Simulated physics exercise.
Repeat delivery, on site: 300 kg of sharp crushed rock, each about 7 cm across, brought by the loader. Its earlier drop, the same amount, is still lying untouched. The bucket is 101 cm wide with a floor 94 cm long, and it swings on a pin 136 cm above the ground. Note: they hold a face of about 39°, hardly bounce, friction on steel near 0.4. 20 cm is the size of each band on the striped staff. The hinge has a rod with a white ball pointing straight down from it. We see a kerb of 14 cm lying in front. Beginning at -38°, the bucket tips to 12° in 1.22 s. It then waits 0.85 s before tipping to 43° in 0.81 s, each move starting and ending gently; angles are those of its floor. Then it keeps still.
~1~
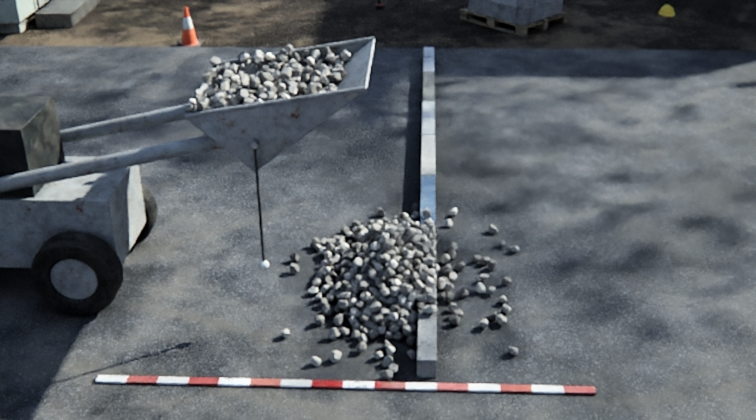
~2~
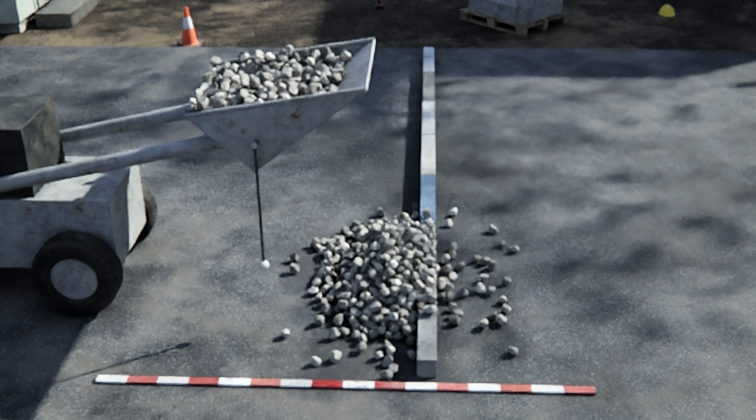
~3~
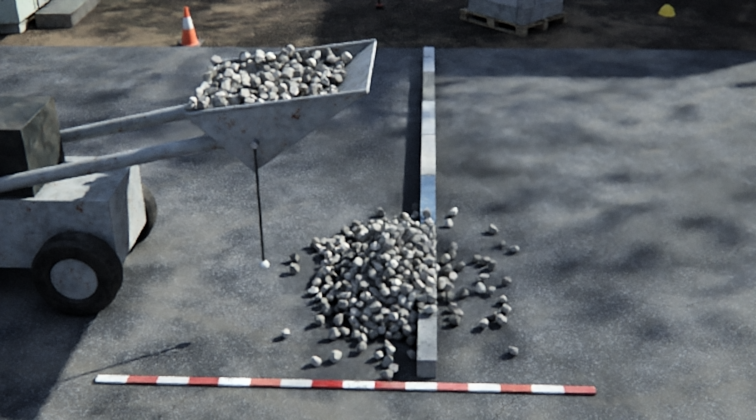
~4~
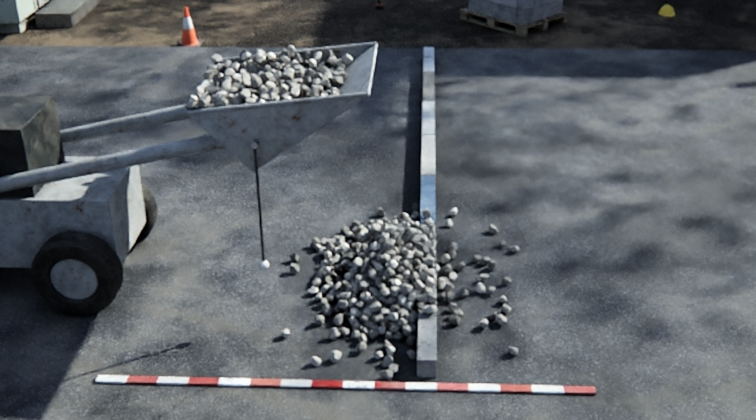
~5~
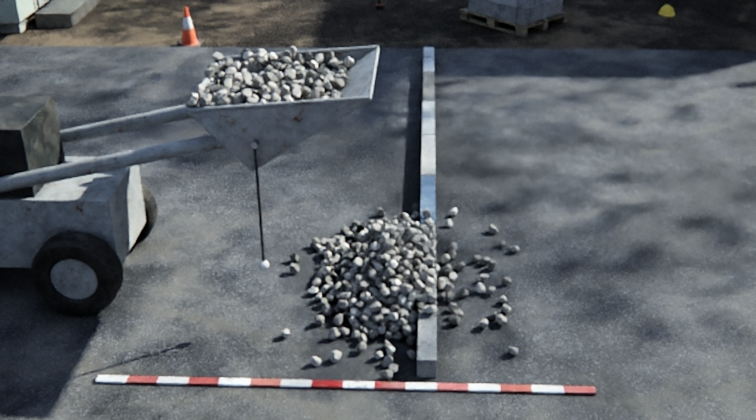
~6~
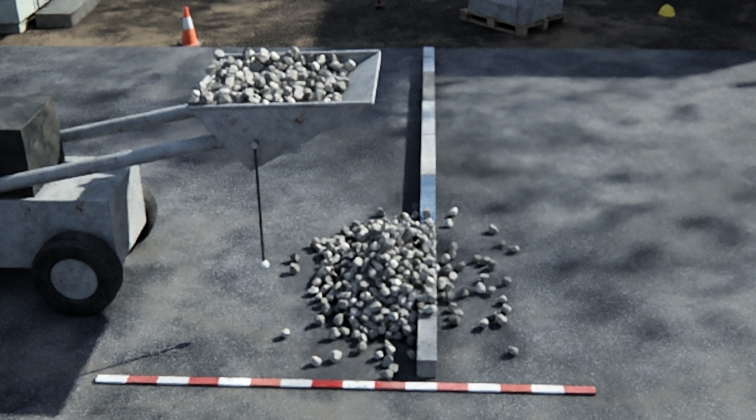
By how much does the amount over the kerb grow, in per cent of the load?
About 22 per cent.
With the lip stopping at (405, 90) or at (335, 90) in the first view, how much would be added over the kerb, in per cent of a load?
Around 65 and 5 percent respectively.
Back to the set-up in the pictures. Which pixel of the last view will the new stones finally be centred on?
Near (389, 267).
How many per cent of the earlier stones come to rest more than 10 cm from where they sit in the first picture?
The answer is about 10 per cent.
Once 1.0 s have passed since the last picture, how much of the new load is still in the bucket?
Held: Around 100 % of the load.
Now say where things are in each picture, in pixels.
In the first frame, lip at (366, 89), floor tilted -38°, highest stones at (295, 57). The earlier load is highest near (393, 243), 31 cm above ground level, 94 % on this side of the kerb, 6 % over the kerb.
In the second frame, lip at (366, 89), floor tilted -38°, highest stones at (295, 57).
In the third frame, the bucket is at -37°, its lip at (367, 91); the top of the load is at (288, 56).
In the fourth frame, the bucket is at -35°, its lip at (369, 94); the top of the load is at (276, 57).
In the fifth frame, the bucket is at -33°, its lip at (371, 98); the top of the load is at (266, 58).
In the sixth frame, the bucket is at -30°, its lip at (373, 103); the top of the load is at (265, 57).
Then, 0.6 s after the last picture the floor is at 4°; in per cent of one load, 100 in the bucket, 94 on this side of the kerb, 6 over the kerb; the foremost stones are at (505, 282).
Then, 1.0 s after the last picture the floor is at 12°; in per cent of one load, 100 in the bucket, 94 on this side of the kerb, 6 over the kerb; the foremost stones are at (505, 282).
Then, 3.0 s after the last picture the floor is at 43°; in per cent of one load, 7 in the bucket, 182 on this side of the kerb, 11 over the kerb; the foremost stones are at (508, 276).
Then, 5.6 s after the last picture the floor is at 43°; in per cent of one load, 0 in the bucket, 172 on this side of the kerb, 28 over the kerb; the foremost stones are at (526, 289). Net gain over the kerb, 22.
